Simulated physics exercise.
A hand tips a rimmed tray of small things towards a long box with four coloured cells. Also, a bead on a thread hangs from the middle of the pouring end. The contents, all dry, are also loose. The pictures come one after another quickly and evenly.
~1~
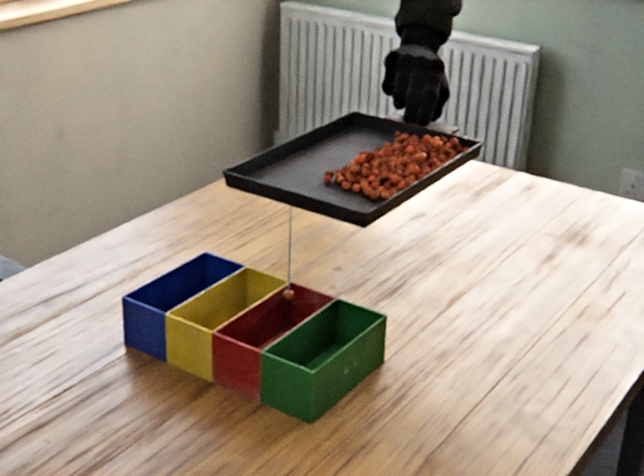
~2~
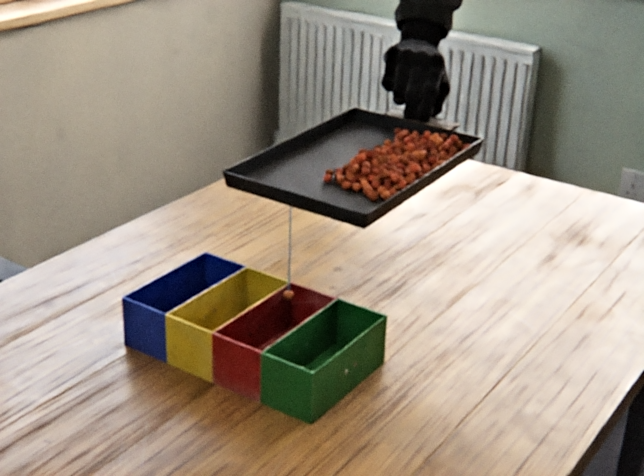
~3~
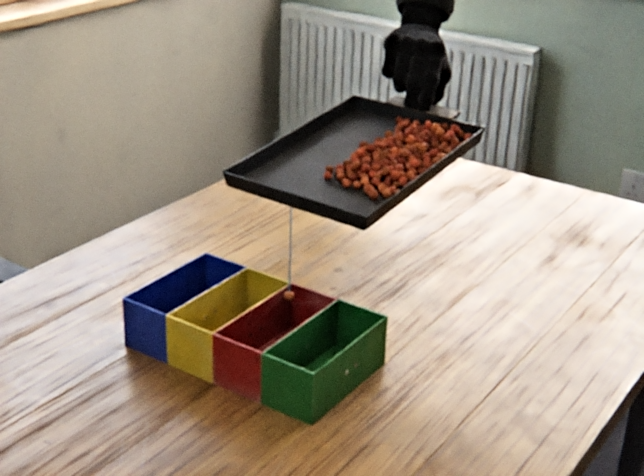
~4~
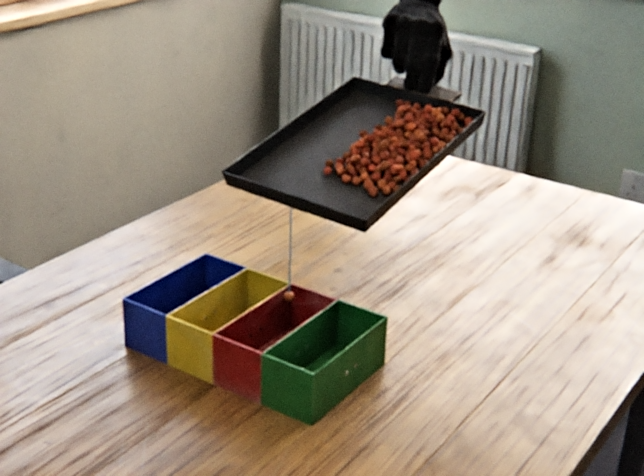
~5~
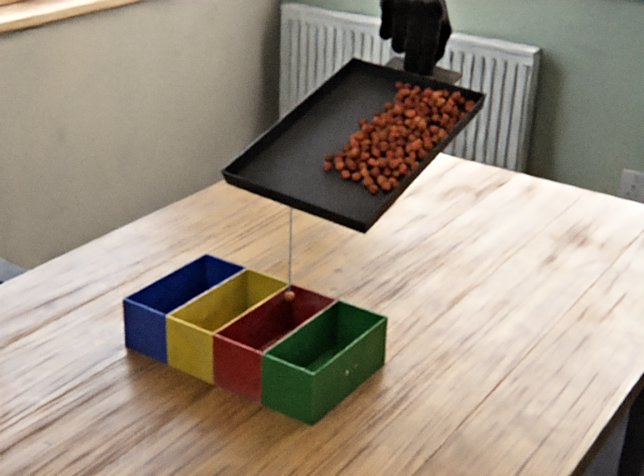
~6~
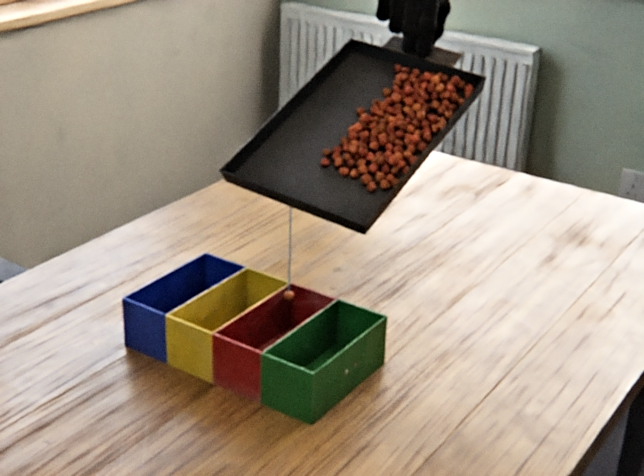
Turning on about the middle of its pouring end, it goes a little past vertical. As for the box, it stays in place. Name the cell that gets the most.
Green.
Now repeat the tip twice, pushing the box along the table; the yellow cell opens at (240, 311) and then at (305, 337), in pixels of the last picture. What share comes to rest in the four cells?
About 100 and 100 per cent.
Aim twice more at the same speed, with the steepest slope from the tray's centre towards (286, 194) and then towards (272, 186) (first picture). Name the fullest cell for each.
The yellow cell first, yellow second.
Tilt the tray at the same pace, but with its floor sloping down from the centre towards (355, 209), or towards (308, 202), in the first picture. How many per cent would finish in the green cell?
70 and 40 per cent, in that order.
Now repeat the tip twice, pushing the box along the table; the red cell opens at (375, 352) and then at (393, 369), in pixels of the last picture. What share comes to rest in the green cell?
It would be roughly 0 per cent, followed by roughly 0 per cent.
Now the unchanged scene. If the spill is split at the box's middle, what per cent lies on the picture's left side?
About 20 percent.
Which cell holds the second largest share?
Ranked number two: That red cell.
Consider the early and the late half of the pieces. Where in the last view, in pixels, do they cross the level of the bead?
About (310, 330), and after that about (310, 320).
Shortly afterwards, tray tipped steeply; all but a few on the tray; a little falling or outside the box.
Next, tray tipped past a quarter turn; near two thirds on the tray; near a quarter in the green cell; near a quarter falling or outside the box.
Some moments later, tray tipped past a quarter turn; near half in the green cell; near a quarter in the red cell; a little in the yellow cell; near a quarter falling or outside the box.
In the end, tray tipped past a quarter turn; near half in the green cell; near a quarter in the red cell; a little in the yellow cell; none at all in the blue cell; near a quarter outside the box.
